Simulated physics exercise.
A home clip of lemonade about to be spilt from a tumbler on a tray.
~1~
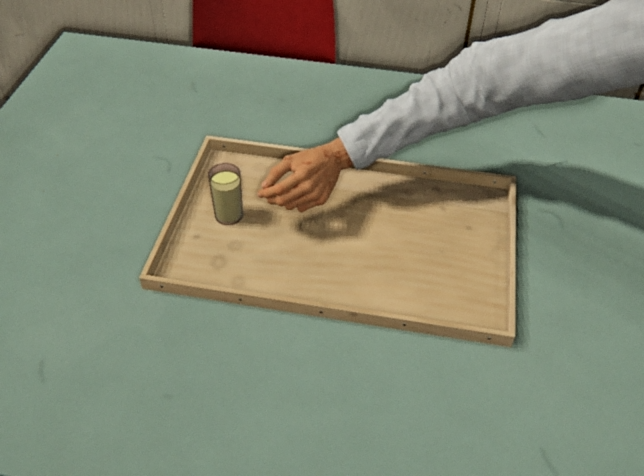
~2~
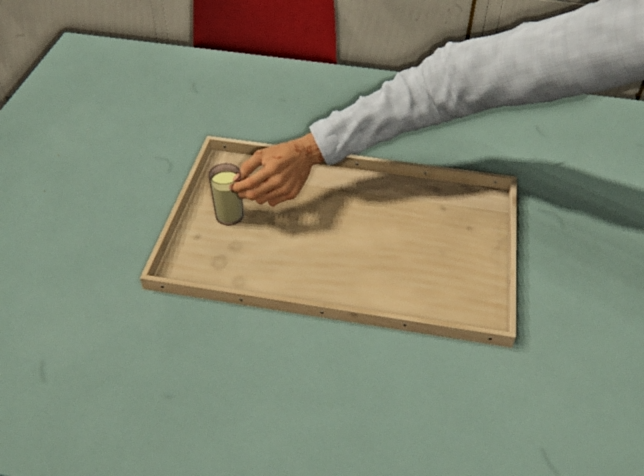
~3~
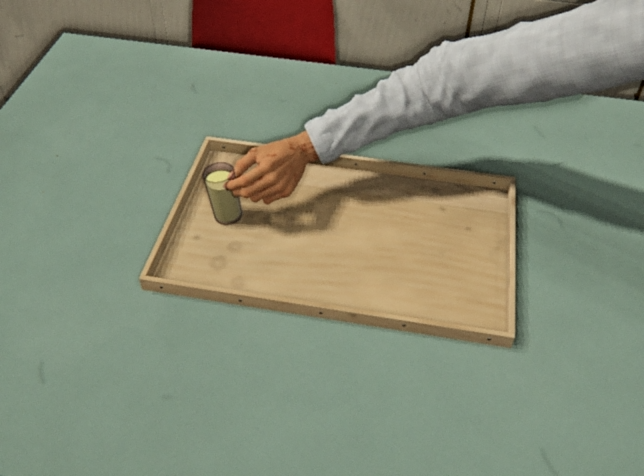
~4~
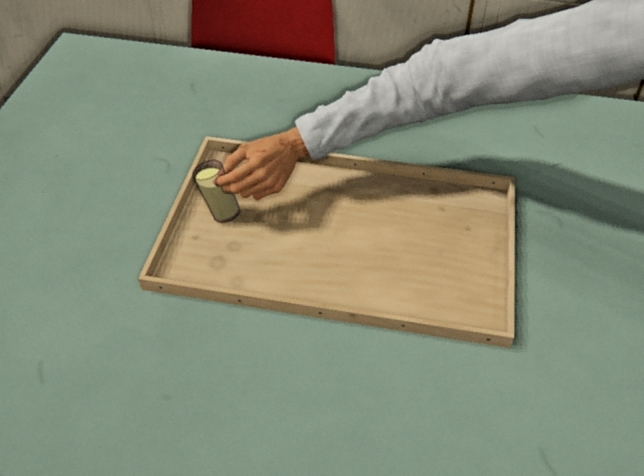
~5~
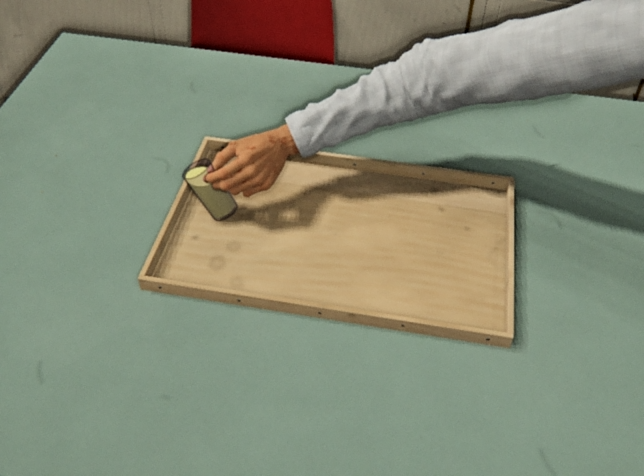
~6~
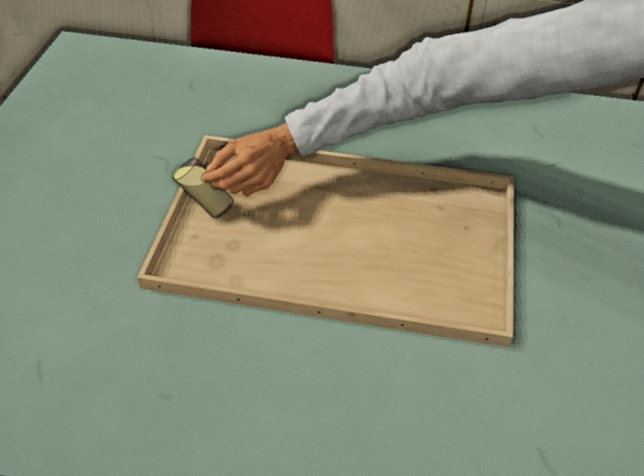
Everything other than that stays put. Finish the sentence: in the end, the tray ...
... lets some of it escape.
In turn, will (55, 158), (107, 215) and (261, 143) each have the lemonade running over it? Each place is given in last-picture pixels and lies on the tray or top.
The first spot ends up inside the spill, the second inside the spill, and the third outside the spill.
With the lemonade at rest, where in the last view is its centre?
The centre settles near (45, 177) in the last view.
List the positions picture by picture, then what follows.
It stands upright; tumbler (226, 194) about three quarters full; tray (322, 303), in the first frame.
Pushed off balance; tumbler about three quarters full, surface at (226, 182), in the second frame.
Pushed off balance; tumbler (223, 193) about three quarters full, in the third frame.
Pushed off balance; tumbler about three quarters full, surface at (211, 178); tray (321, 303), in the fourth frame.
Pushed off balance; tumbler (210, 189) tipped 25°, in the fifth frame.
It is falling; tumbler (203, 187) tipped 40°, in the sixth frame.
Shortly, the tumbler lies across the rim; the puddle covers about as much as a plate; it has landed past the rim.
Then, the puddle covers about as much as a tray; it has landed past the rim.
At the finish, the puddle covers about as much as a tray; it has landed past the rim.
